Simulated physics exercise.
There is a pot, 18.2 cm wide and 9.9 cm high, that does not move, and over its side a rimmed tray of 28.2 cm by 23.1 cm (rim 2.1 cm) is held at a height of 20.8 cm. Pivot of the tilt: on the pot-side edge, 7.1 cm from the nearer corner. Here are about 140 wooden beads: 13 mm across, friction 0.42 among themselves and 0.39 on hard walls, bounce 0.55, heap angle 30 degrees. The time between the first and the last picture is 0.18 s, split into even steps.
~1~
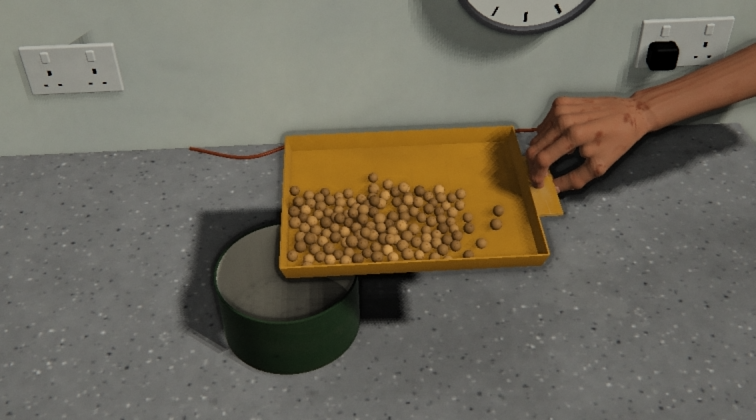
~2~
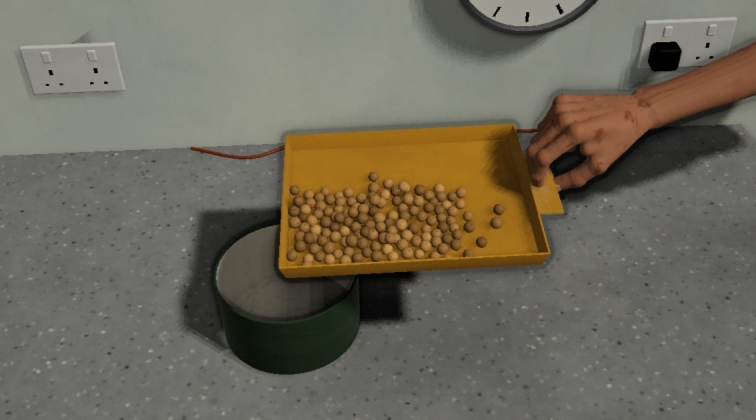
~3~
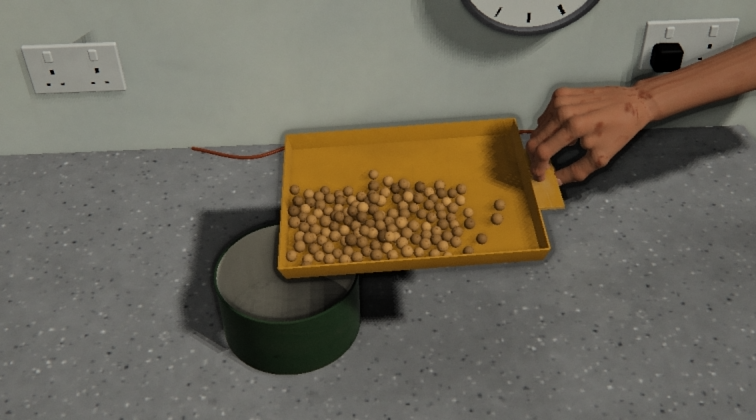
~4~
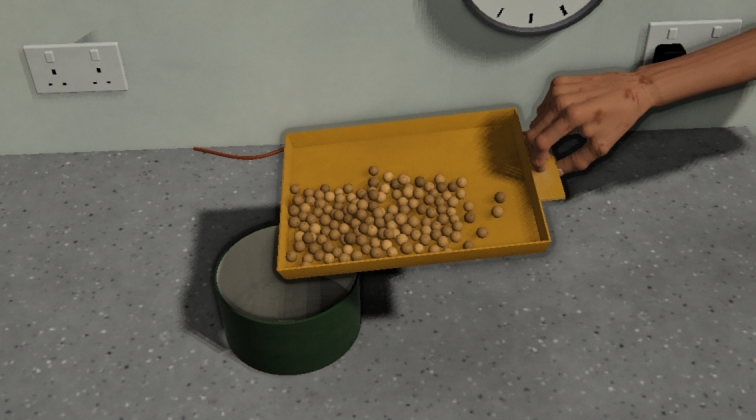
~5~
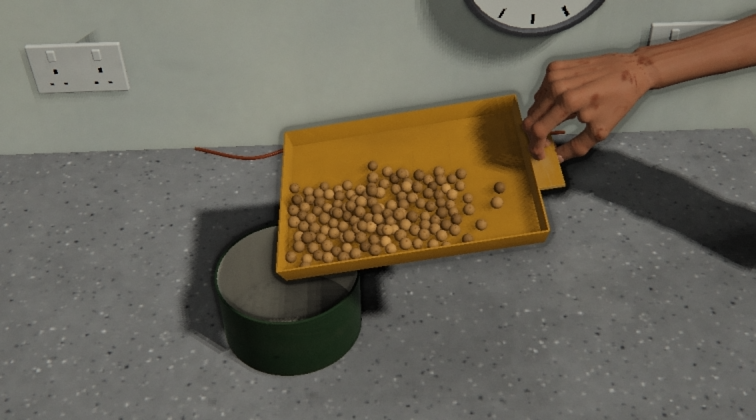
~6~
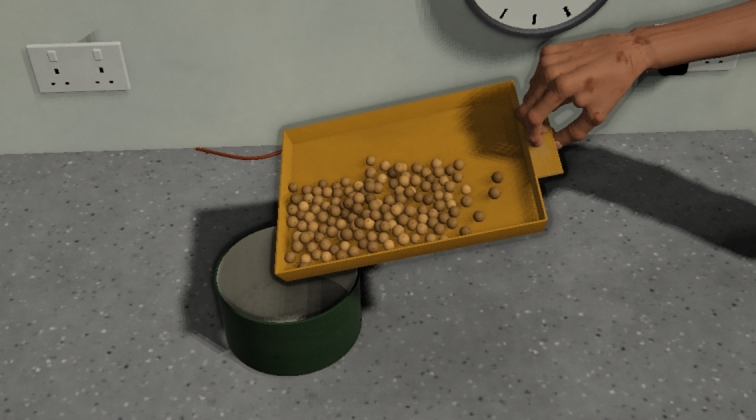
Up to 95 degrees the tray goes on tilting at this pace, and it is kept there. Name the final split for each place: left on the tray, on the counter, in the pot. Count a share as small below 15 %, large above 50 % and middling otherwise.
Tray: Small. Counter: Large. Pot: Middling.
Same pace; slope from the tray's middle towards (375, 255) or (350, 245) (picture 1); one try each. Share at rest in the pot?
The share comes to about 0 in a hundred, then about 0 in a hundred.
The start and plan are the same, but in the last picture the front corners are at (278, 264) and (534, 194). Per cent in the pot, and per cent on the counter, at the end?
Pot 50, counter 50.
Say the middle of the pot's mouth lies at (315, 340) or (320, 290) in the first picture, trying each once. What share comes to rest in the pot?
Try one: ~ 45 %; try two: ~ 15 %.
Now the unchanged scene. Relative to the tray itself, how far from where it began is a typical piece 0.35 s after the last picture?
About 3 cm.
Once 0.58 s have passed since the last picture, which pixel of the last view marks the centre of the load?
Around (286, 215).
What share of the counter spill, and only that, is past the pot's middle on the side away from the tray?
Estimate: Roughly 90 per cent of the pieces.
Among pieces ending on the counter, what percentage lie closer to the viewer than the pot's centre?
Share: Roughly 90 %.
Then, 0.35 s after the last picture, tilt 54 degrees; the tray holds 100 %, the pot 0 %.
Then, 0.58 s after the last picture, tilt 80 degrees; the tray holds 90 %, the pot 0 %.
Then, 0.92 s after the last picture, tilt 95 degrees; the tray holds 0 %, the pot 25 %.
In the end, tray 0 %, counter 70 %, pot 30 %.
